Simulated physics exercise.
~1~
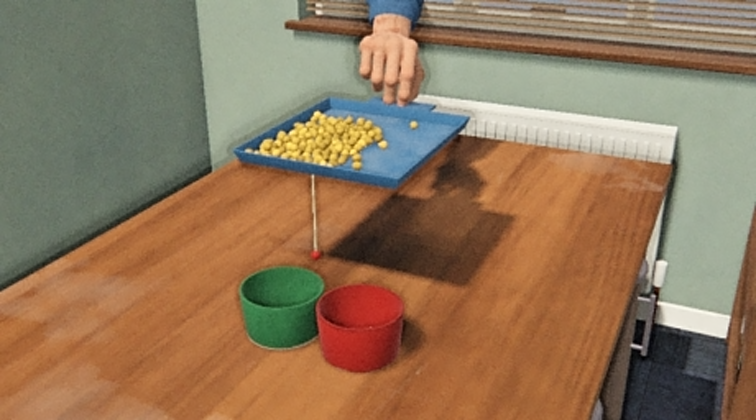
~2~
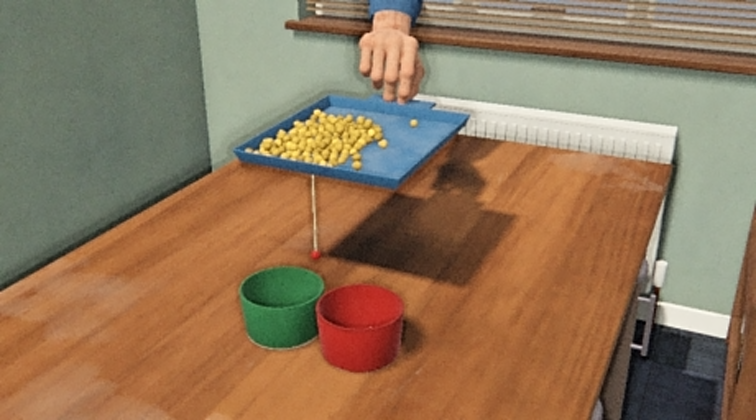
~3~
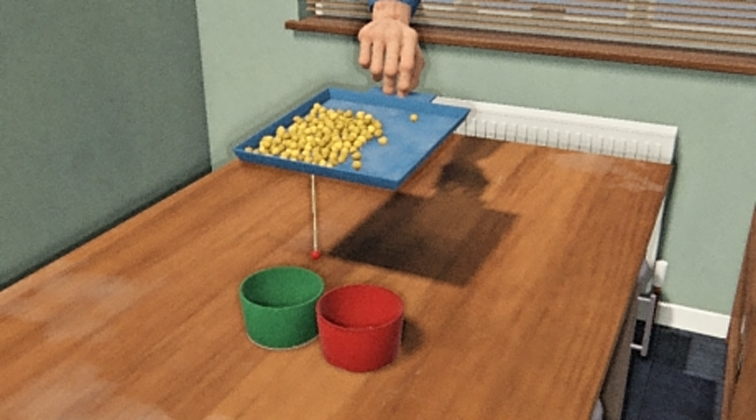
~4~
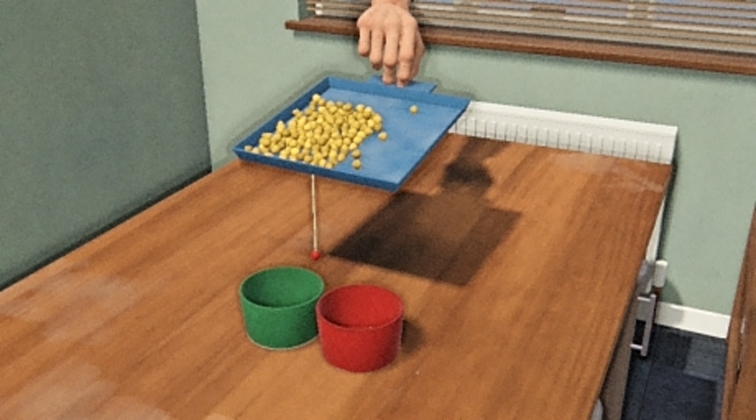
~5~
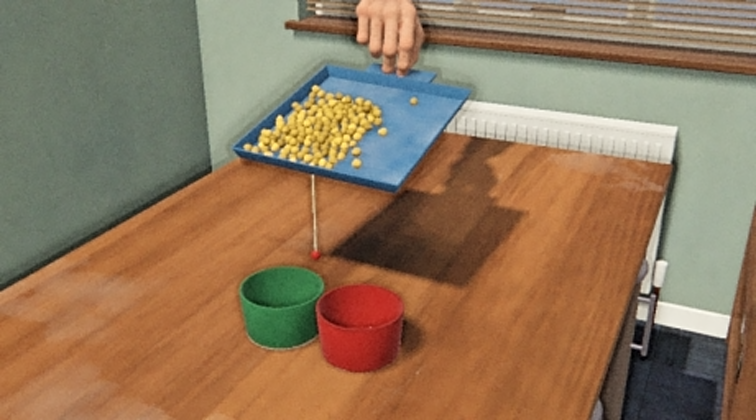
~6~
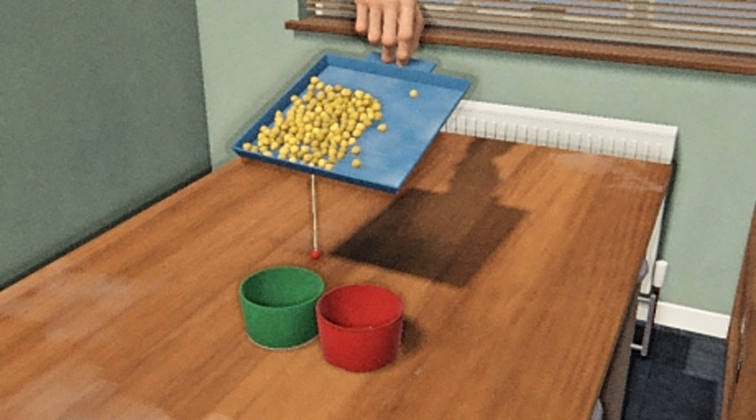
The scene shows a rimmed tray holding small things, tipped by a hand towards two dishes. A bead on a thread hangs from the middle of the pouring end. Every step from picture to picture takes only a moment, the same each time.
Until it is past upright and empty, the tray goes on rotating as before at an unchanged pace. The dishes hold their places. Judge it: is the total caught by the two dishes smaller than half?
No: The catch is going to exceed what is lost.
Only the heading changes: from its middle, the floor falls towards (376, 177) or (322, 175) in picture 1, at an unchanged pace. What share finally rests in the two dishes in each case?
First case about 40 percent; second case about 80 percent.
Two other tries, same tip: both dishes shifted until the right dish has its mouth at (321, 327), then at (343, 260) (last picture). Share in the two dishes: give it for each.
Close to 10 in a hundred, then close to 0 in a hundred.
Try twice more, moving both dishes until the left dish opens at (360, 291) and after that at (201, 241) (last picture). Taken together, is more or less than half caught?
Try 1: A majority of it. Try 2: A minority of it.
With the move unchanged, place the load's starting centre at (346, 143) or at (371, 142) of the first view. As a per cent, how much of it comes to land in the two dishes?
80 per cent for the first try, 90 per cent for the second.
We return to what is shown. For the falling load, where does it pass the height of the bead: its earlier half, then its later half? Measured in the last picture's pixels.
The opening part goes through (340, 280); what follows goes through (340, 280).
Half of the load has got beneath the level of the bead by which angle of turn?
That happens at around 85°.
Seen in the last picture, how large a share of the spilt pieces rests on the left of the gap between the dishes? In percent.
Close to 20 in a hundred.
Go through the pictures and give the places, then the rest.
Corners of the pouring end at (240, 149) and (395, 176), level; middle of the load at (328, 142), puffed corn balls; left dish at (261, 325); right dish at (341, 347); bead on its thread at (316, 255), in the first frame.
Corners of the pouring end at (240, 149) and (395, 176), level; middle of the load at (328, 141), in the second frame.
Corners of the pouring end at (239, 148) and (395, 177), tipped barely, lowest at the right corner; middle of the load at (328, 139), in the third frame.
Corners of the pouring end at (239, 147) and (395, 179), tipped a little, lowest at the right corner; middle of the load at (328, 134), in the fourth frame.
Corners of the pouring end at (238, 146) and (395, 181), tipped a little, lowest at the right corner; middle of the load at (327, 130), in the fifth frame.
Corners of the pouring end at (238, 145) and (395, 183), tipped clearly, lowest at the right corner; middle of the load at (326, 126); left dish at (261, 325); right dish at (341, 347), in the sixth frame.
Soon, tray tipped steeply; most on the tray; a small part in the right dish; a stray few in the left dish; a stray few in the air.
A while on, tray tipped right over; a stray few on the tray; about half in the right dish; about a third in the left dish; a small part outside both; a small part in the air.
Towards the end, tray tipped past a quarter turn; about half in the right dish; about a third in the left dish; about a quarter outside both.
Finally, tray tipped past a quarter turn; about half in the right dish; about a third in the left dish; about a quarter outside both.
